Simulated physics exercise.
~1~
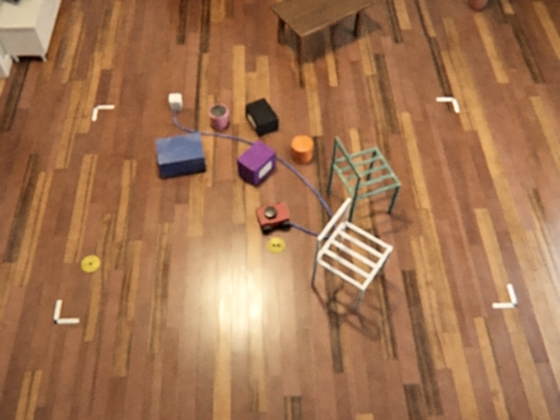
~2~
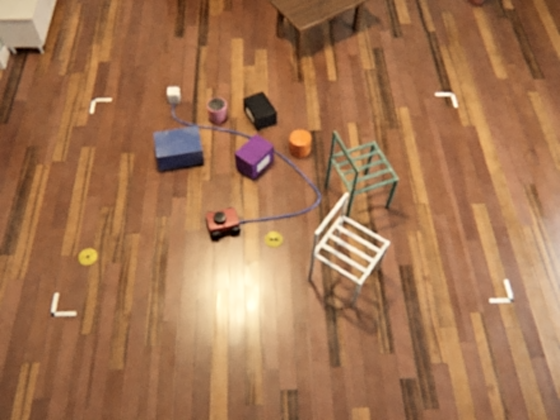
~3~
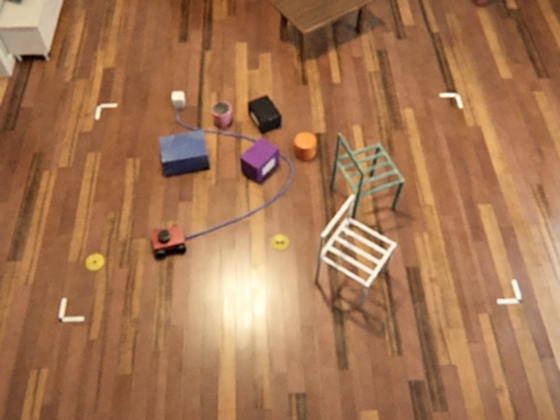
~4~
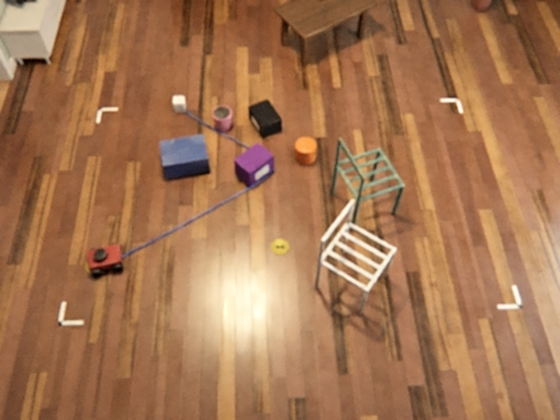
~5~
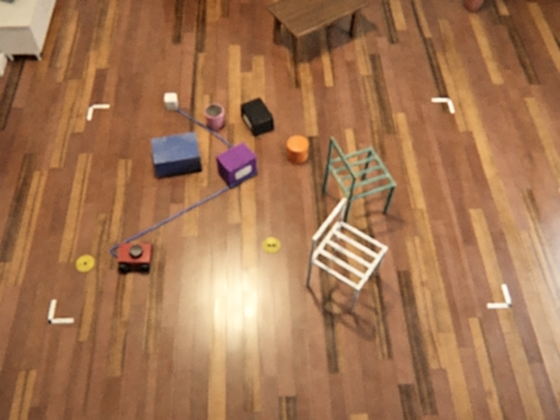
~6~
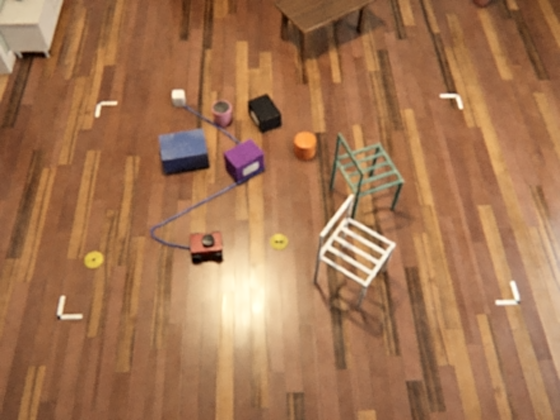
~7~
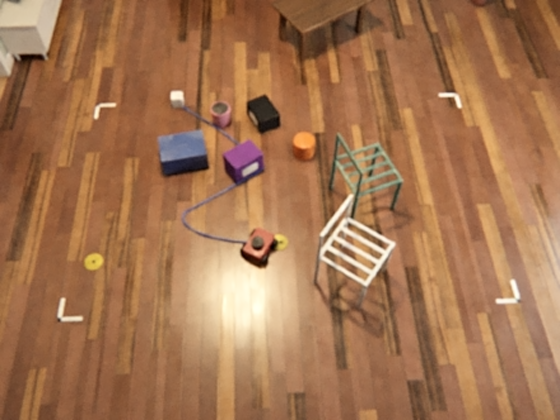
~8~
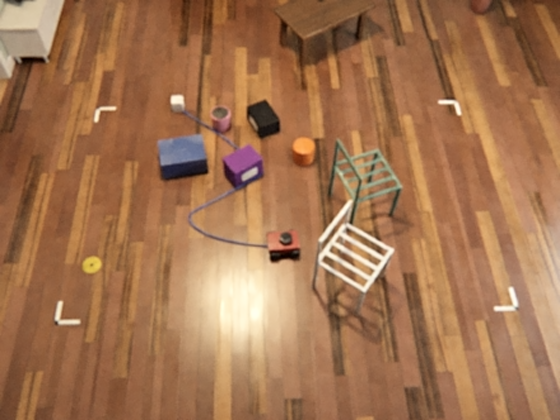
In this clip, a small red cart trailing a blue lead drives left across a wooden floor to a yellow mark, the lead tightening against a purple box and shifting it slightly left, then returns right and stops near the white chair with the lead slack.
